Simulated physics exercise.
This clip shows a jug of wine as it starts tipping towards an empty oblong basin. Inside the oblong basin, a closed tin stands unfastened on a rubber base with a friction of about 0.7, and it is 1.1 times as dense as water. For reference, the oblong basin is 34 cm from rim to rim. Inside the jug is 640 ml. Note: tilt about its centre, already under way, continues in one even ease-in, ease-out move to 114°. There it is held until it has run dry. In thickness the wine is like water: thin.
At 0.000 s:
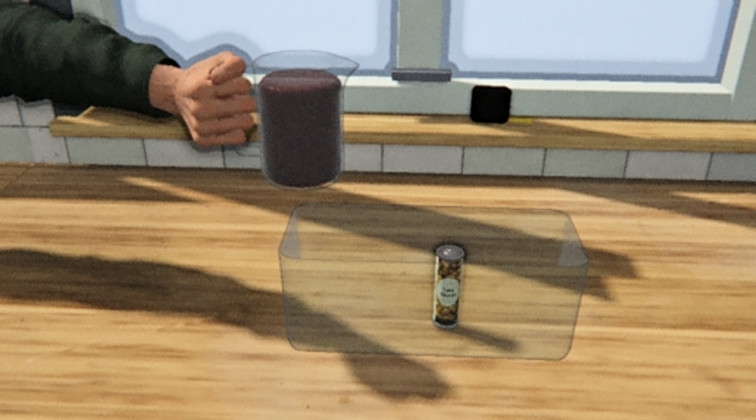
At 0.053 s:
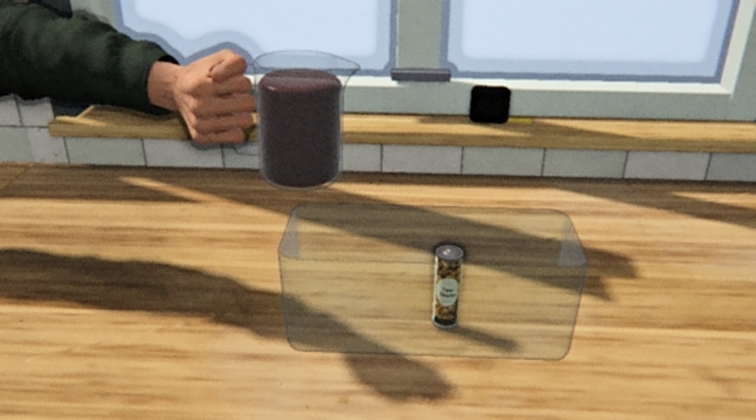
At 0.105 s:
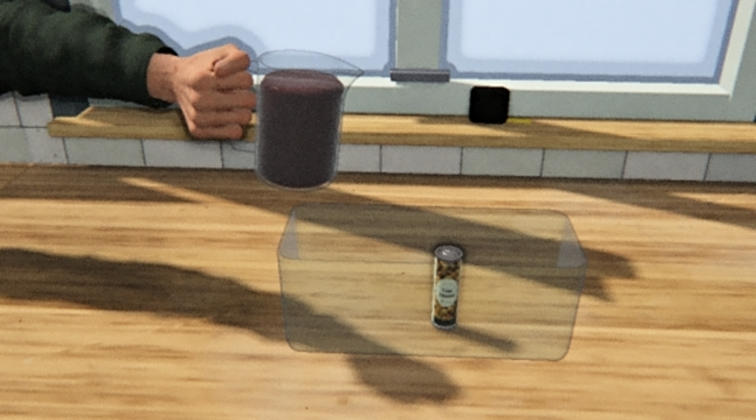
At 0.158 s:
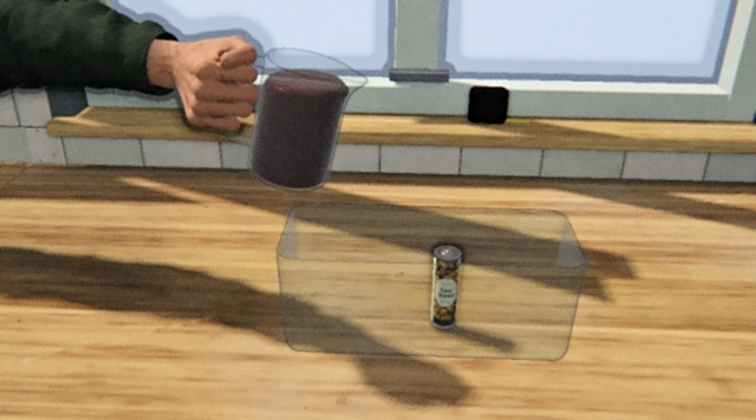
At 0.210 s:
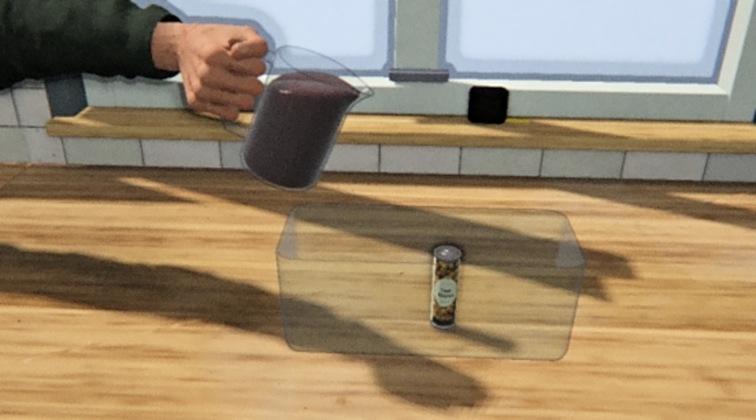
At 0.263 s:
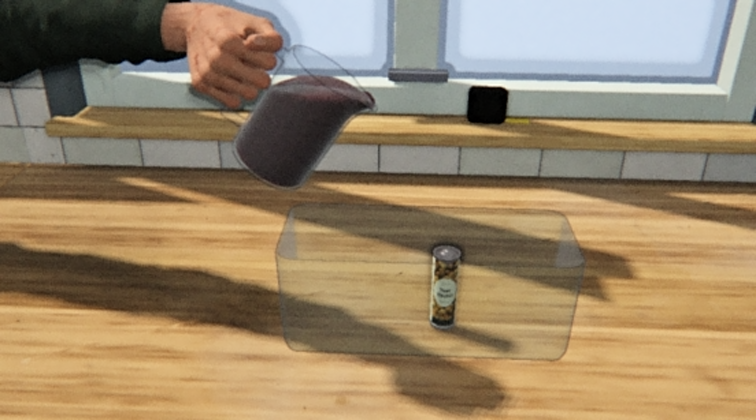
A hand tilts a glass jug of dark liquid rightward above a clear basin holding a small tin.
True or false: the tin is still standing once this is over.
False.
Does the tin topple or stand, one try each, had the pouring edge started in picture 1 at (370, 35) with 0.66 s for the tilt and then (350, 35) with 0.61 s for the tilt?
Run one: It tumbles. Run two: It tumbles.
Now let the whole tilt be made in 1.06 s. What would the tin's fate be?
Then the tin tumbles.
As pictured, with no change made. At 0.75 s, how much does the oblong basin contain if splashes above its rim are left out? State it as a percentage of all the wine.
That comes to about 72 percent.
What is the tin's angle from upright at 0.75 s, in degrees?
The lean is some 15° away from upright.
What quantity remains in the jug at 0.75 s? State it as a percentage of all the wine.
Close to 12 in a hundred.
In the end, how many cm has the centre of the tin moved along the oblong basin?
Net tin displacement: Roughly 8.5 cm.
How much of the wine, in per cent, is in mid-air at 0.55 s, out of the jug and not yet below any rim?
Roughly 22 %.
After 0.55 s the tilt is 100° and 61 per cent is still to pour; the tin stands where it began.
After 0.75 s the tilt is 114° and 13 per cent is still to pour; the tin leans 15°.
After 0.97 s the tilt is 114° and 1 per cent is still to pour; the tin lies on its side.
After 1.21 s the tilt is 114° and 0 per cent is still to pour; the tin lies on its side.
In the end the tin lies on its side.
